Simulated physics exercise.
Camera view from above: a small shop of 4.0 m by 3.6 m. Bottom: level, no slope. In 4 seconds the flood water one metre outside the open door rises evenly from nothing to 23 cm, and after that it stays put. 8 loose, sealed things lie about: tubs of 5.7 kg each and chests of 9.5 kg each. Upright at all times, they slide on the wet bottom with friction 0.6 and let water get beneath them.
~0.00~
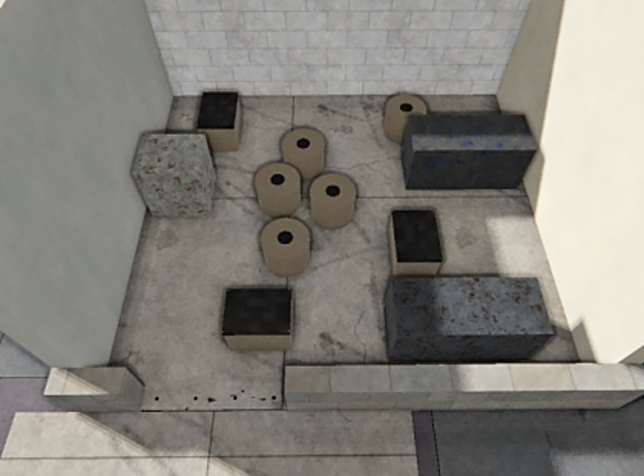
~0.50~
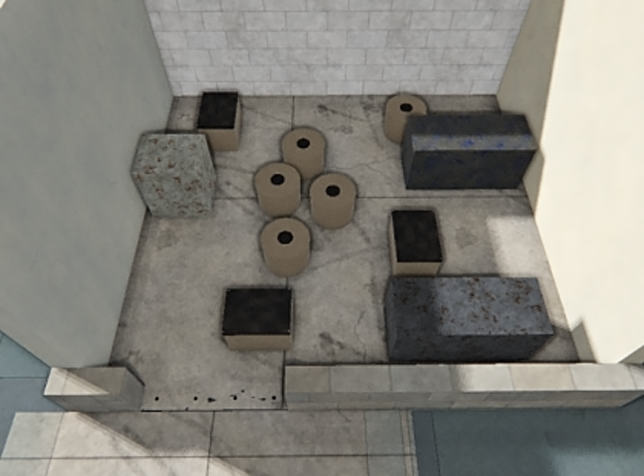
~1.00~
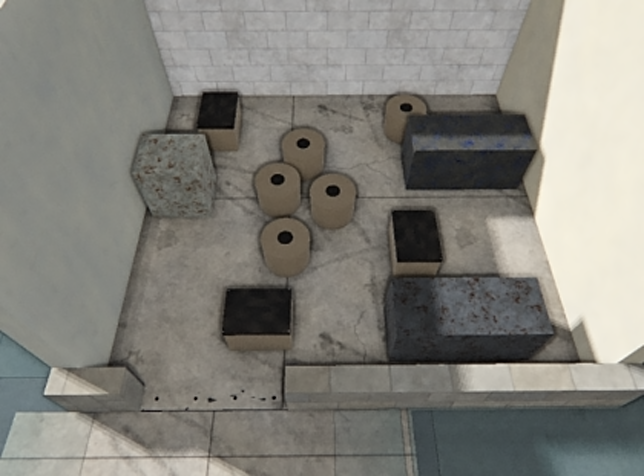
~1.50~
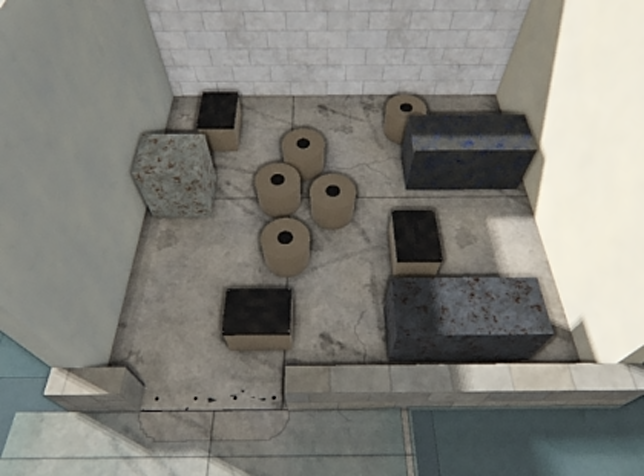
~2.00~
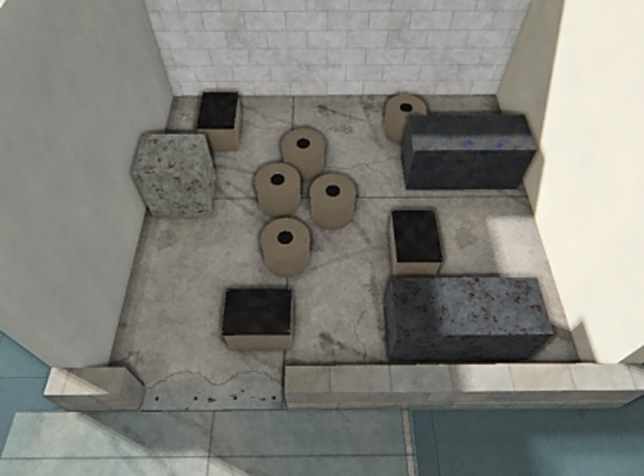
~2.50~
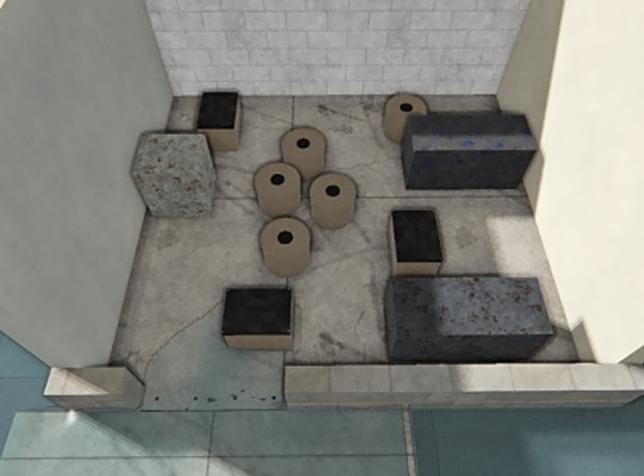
Small walled shop seen from above, with water spreading outside and creeping through the front gap while tubs and chests stay still.
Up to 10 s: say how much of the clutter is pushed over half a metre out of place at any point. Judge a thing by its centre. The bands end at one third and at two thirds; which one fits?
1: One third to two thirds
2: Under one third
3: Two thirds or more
Two thirds or more (3).
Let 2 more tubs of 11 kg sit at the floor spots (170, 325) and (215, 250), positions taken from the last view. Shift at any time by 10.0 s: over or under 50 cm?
So the first ends up beyond that distance while the second ends up beyond that distance.
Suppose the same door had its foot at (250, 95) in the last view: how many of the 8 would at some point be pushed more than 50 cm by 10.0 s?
Then the count would be 7.
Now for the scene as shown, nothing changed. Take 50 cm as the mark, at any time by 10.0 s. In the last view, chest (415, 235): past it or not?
Answer: Short of it.
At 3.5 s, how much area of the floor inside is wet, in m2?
Roughly 3.0 m2.
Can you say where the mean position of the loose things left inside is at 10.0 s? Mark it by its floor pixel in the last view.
Centred roughly on (400, 139).
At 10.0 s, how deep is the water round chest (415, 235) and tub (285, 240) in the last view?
First about 4 cm, second about 16 cm.
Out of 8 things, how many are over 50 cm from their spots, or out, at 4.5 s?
The number I get is 1.
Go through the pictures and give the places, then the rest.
In the first picture, a tub at (303, 144) rests on the ground; a chest at (258, 310), on the bottom; 0.0 m2 under water; 0 of 8 have shifted.
In the second picture, a tub at (303, 144) rests on the ground; a chest at (258, 310) rests on the ground; water covers 0.0 m2; 0 of 8 have shifted.
In the third picture, a tub at (303, 144), on the bottom; a chest at (258, 310) rests on the ground; water covers 0.0 m2; 0 of 8 have shifted.
In the fourth picture, a tub at (303, 144), on the bottom; a chest at (258, 310) rests on the ground; 0.0 m2 under water; 0 of 8 have shifted.
In the fifth picture, a tub at (303, 144) rests on the ground; a chest at (258, 310), on the bottom; 0.0 m2 under water; 0 of 8 have shifted.
In the sixth picture, a tub at (303, 144), on the bottom; a chest at (258, 310), on the bottom; water covers 0.5 m2; 0 of 8 have shifted.
After 3.5 s 0 of 8 are over 50 cm from their spots; 0 afloat.
After 4.5 s 1 of 8 are over 50 cm from their spots; 1 afloat.
After 7.0 s 5 of 8 are over 50 cm from their spots; 6 afloat.
After 10.0 s 7 of 8 are over 50 cm from their spots, and 7 have been at some point; 7 afloat.
